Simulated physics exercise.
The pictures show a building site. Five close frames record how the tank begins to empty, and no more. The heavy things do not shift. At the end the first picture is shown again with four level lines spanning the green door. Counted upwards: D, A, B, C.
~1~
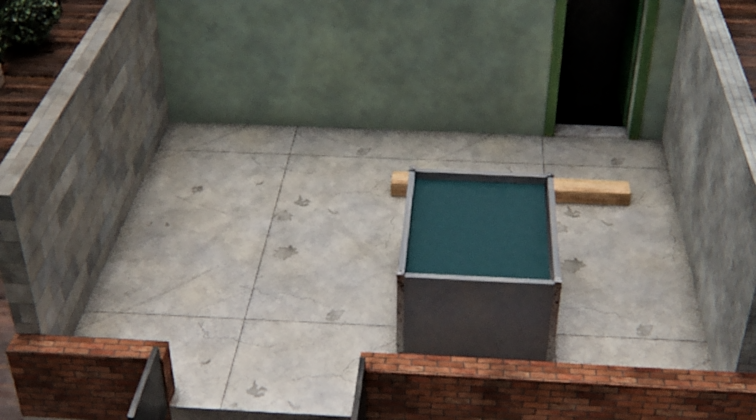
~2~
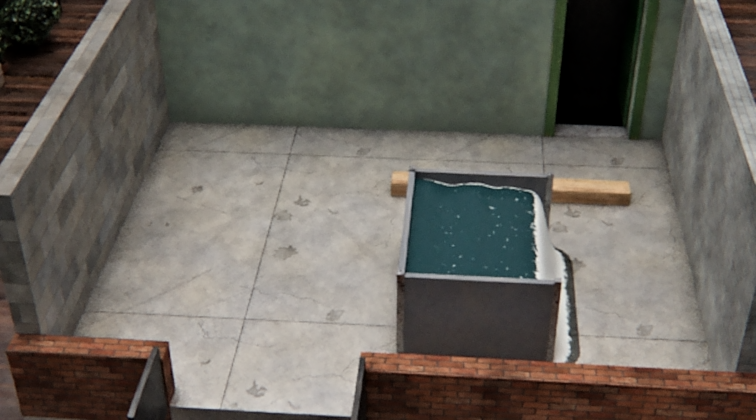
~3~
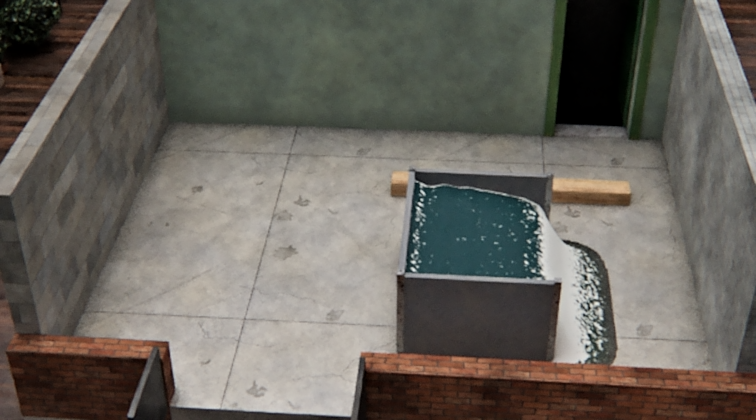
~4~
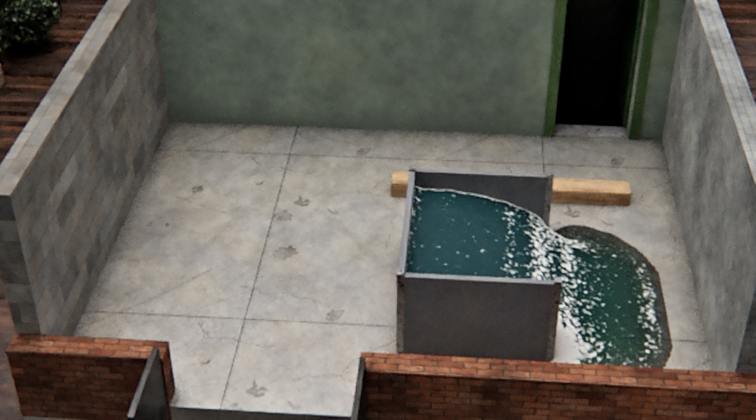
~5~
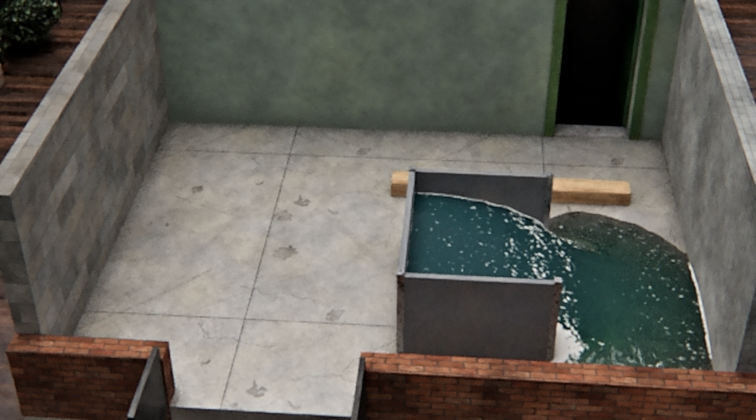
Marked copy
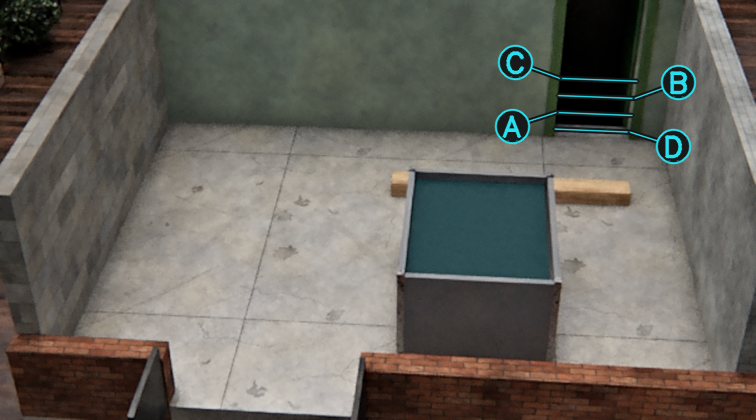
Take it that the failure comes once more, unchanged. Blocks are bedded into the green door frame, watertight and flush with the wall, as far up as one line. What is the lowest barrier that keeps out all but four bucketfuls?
I would pick mark A.
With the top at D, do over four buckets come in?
Yes, that goes wrong.
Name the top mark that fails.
D.
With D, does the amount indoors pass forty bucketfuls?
No, it does not.
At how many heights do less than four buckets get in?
Three of the four.
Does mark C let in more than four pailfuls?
No, that is safe.
On the marked copy, A at (594, 114); B at (596, 97); C at (598, 79); D at (592, 130); from the bottom up D, A, B, C.
If A is chosen, a splash gets over, under a bucket.
If B is chosen, nothing gets over.
If C is chosen, nothing gets over.
If D is chosen, about 13 bucketfuls get in.
